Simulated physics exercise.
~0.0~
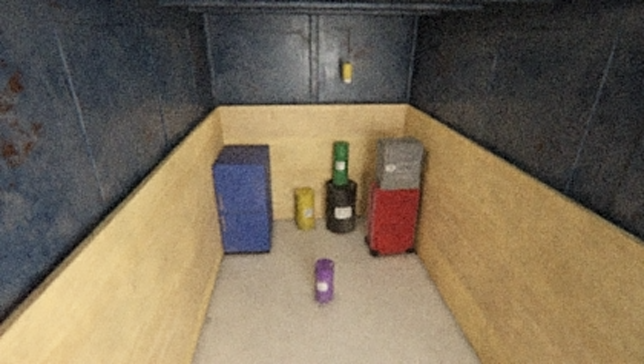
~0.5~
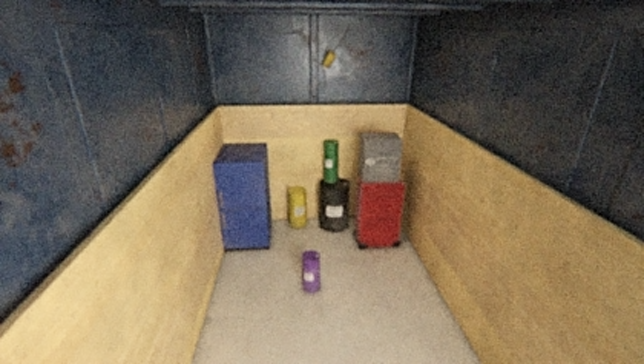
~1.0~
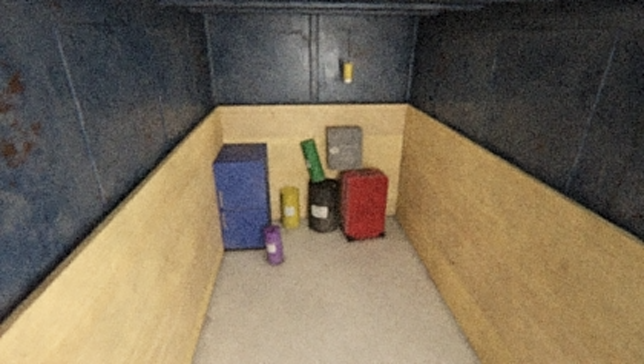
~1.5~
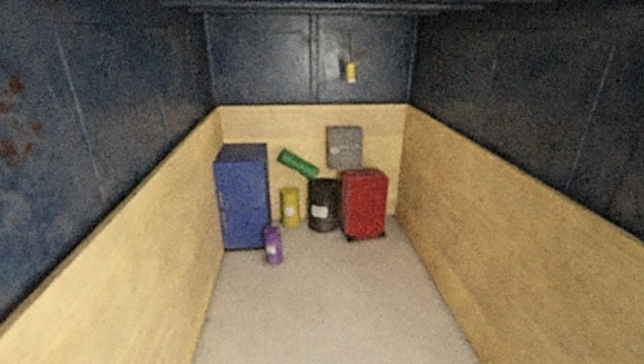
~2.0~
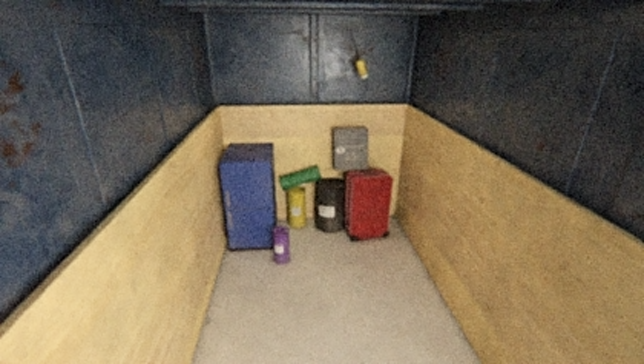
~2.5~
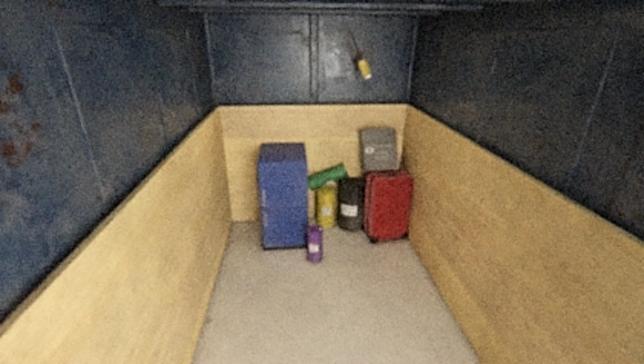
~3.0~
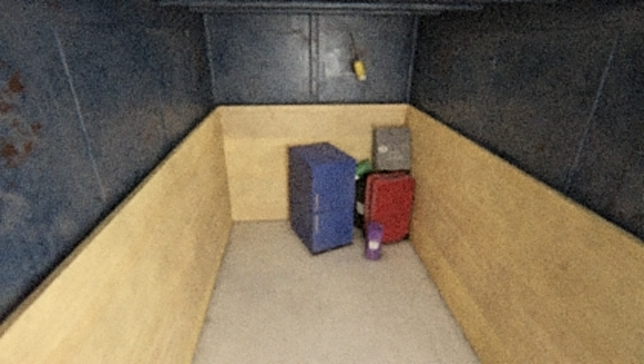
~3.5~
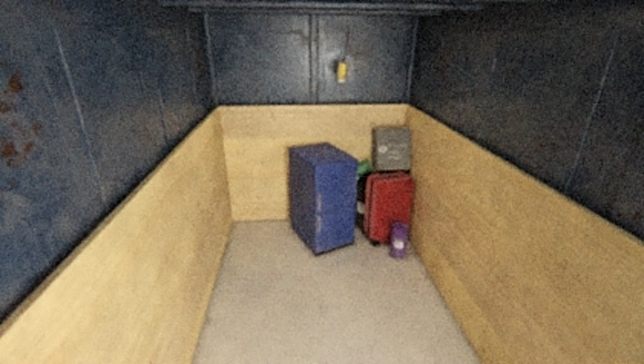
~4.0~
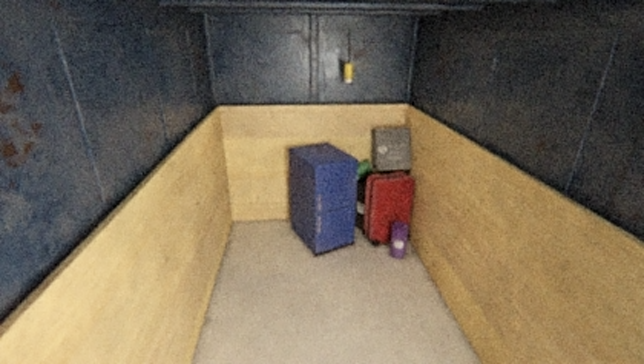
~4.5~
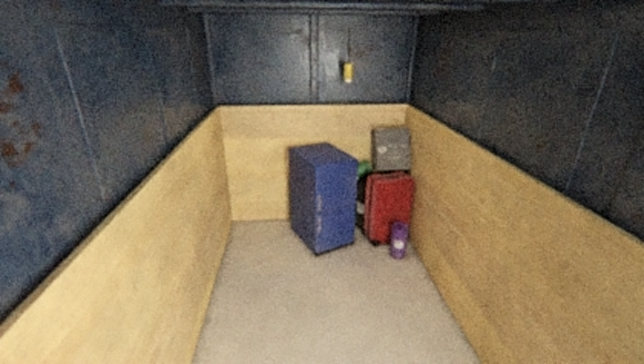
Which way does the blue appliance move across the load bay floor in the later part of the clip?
The blue appliance slides to the right, away from the left wall and towards the red case.
